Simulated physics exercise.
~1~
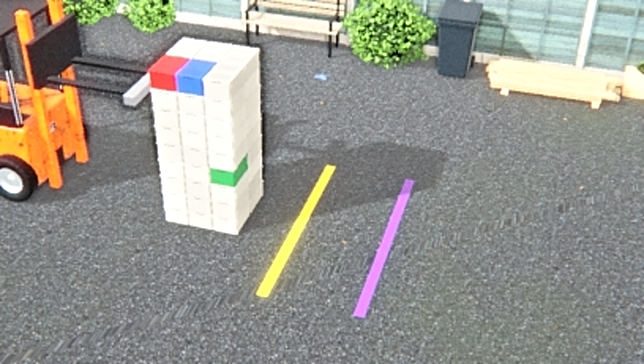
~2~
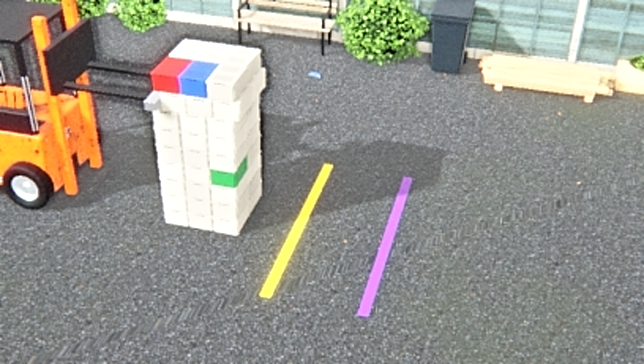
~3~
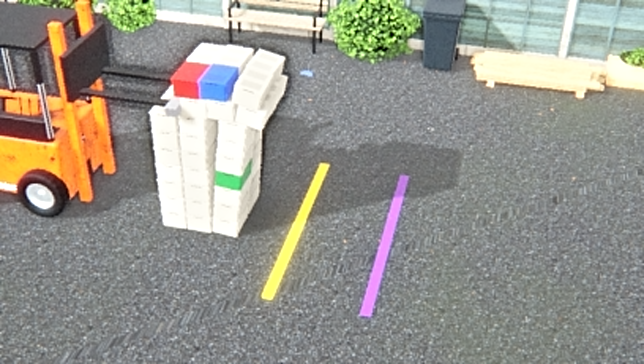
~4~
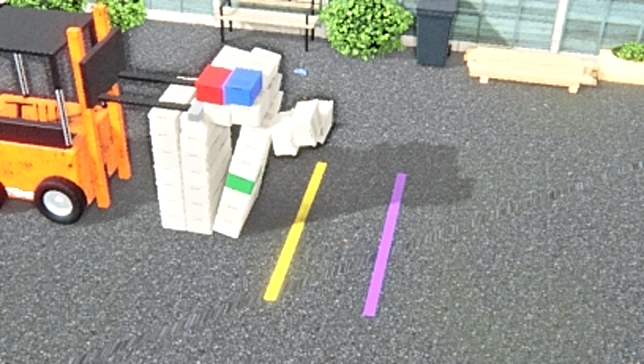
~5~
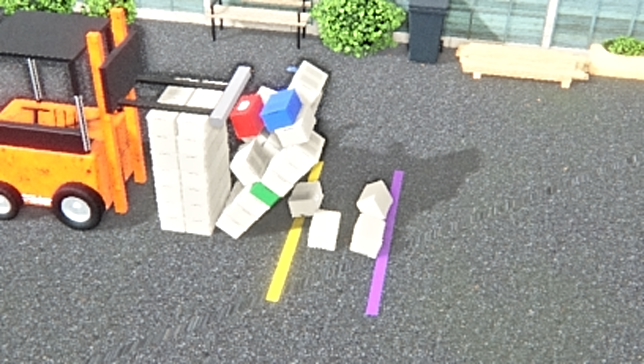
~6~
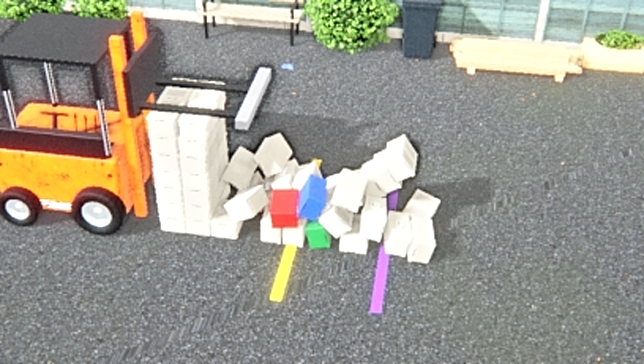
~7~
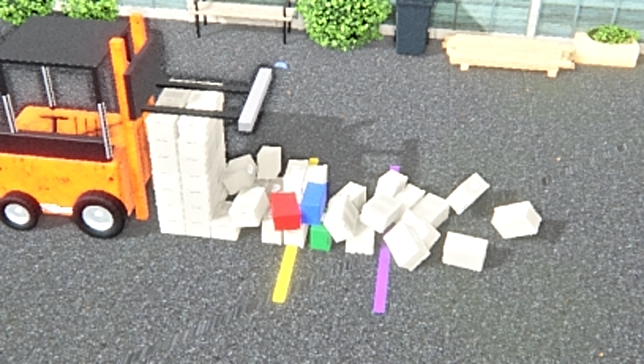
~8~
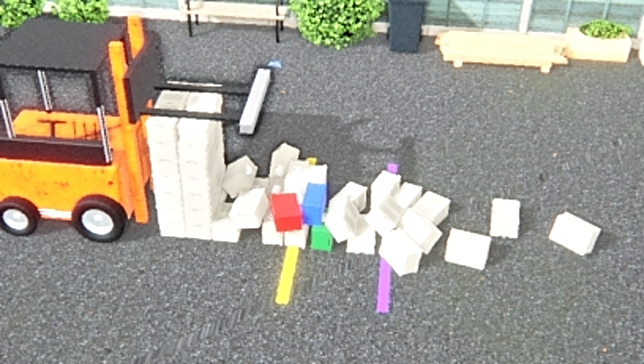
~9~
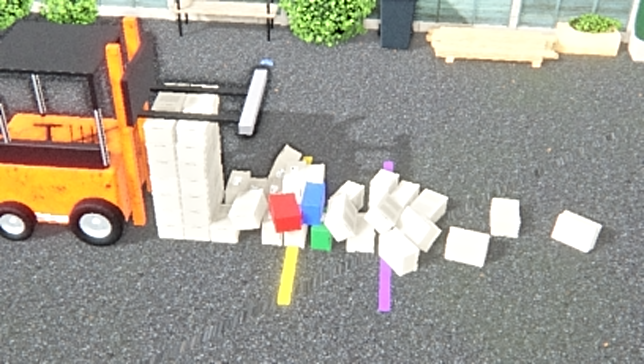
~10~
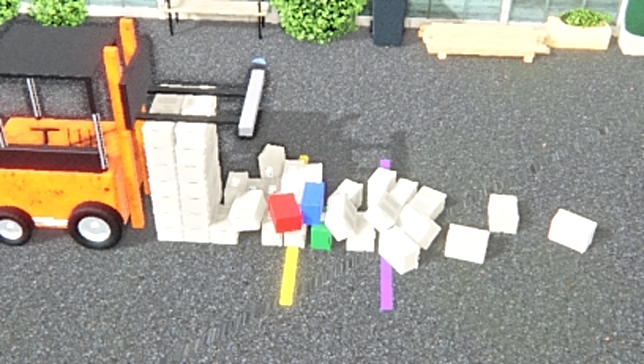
In the video, an orange forklift drives right, pushing a beam into the top of a tall stack of white blocks, and the front part topples across the yellow and purple lines, leaving the rear columns standing and red, blue and green blocks among the scattered pile.
